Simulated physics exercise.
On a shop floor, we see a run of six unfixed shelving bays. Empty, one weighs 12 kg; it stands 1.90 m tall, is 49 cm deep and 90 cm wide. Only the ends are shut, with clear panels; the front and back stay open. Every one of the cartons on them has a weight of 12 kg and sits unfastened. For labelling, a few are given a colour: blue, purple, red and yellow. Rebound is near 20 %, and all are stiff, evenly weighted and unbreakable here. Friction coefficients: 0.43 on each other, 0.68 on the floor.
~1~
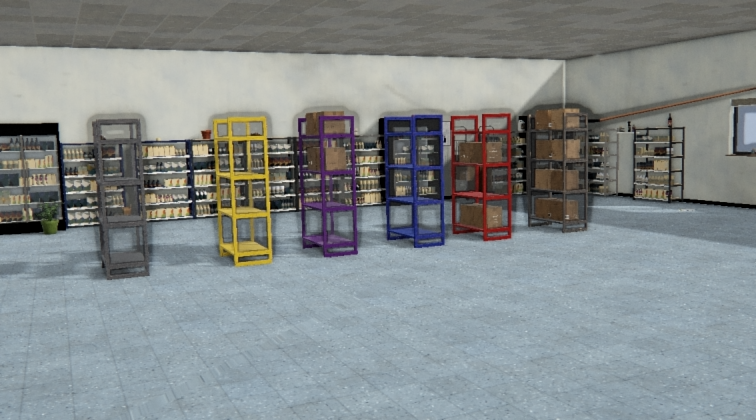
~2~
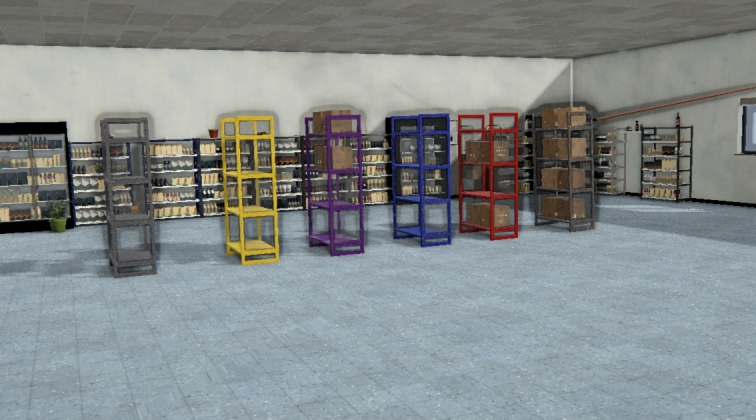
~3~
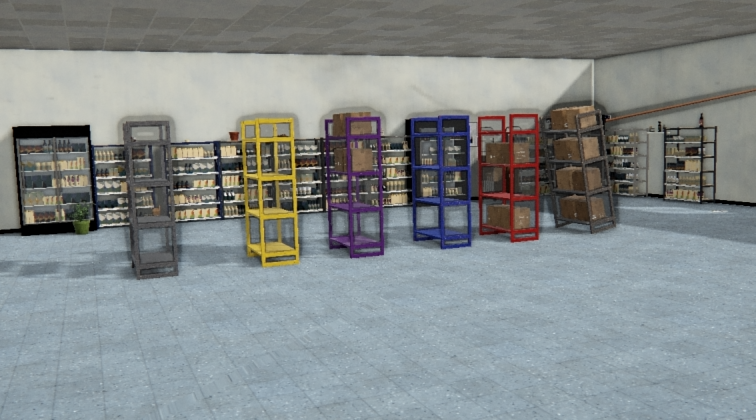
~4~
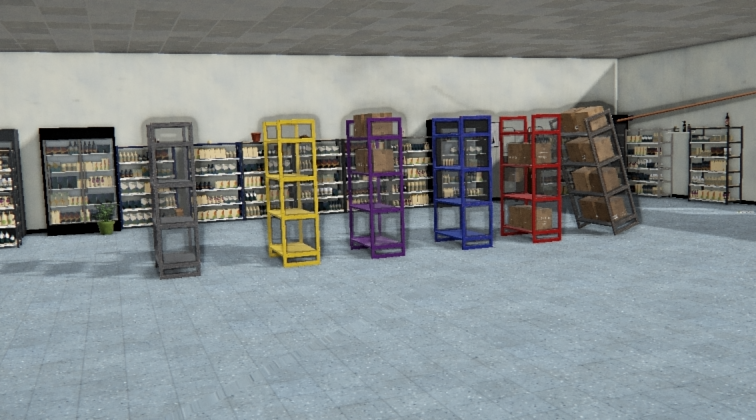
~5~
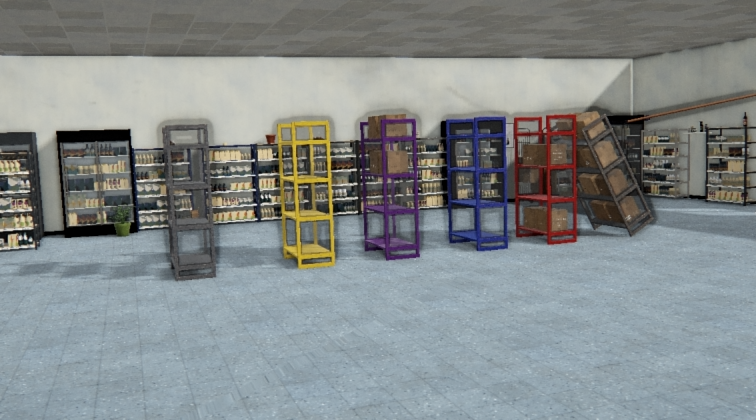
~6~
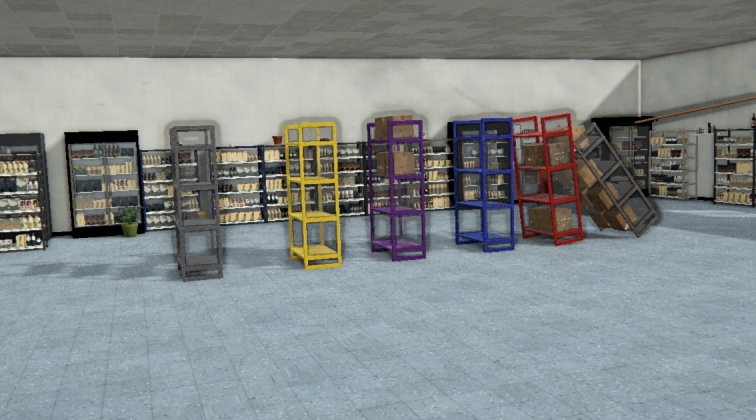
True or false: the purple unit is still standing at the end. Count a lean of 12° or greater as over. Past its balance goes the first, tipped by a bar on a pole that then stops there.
True.
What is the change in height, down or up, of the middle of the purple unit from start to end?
Roughly 0 centimetres lower.
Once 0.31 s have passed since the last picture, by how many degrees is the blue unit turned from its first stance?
About 0 degrees.
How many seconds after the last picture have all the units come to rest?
I'd put it around 2.0 seconds.
Then, 0.11 s after the last picture, 6 cartons spilt or dropped; none of the 5 other units over, 1 disturbed; purple unit unmoved; red unit leaning 10°.
Then, 0.31 s after the last picture, 8 cartons spilt or dropped; 1 of the 5 other units over; purple unit unmoved; red unit leaning 21°.
Then, 0.77 s after the last picture, 10 cartons spilt or dropped; 2 of the 5 other units over; purple unit unmoved; red unit leaning 30°.
Then, 1.43 s after the last picture, 12 cartons spilt or dropped; 2 of the 5 other units over; purple unit unmoved; blue unit leaning 28°.
At rest, 12 cartons spilt or dropped; 2 of the 5 other units over; purple unit unmoved; blue unit leaning 28°; red unit leaning 21°. Three left standing. As the last picture would show them, middles, purple unit near (395, 189), blue unit near (454, 185).
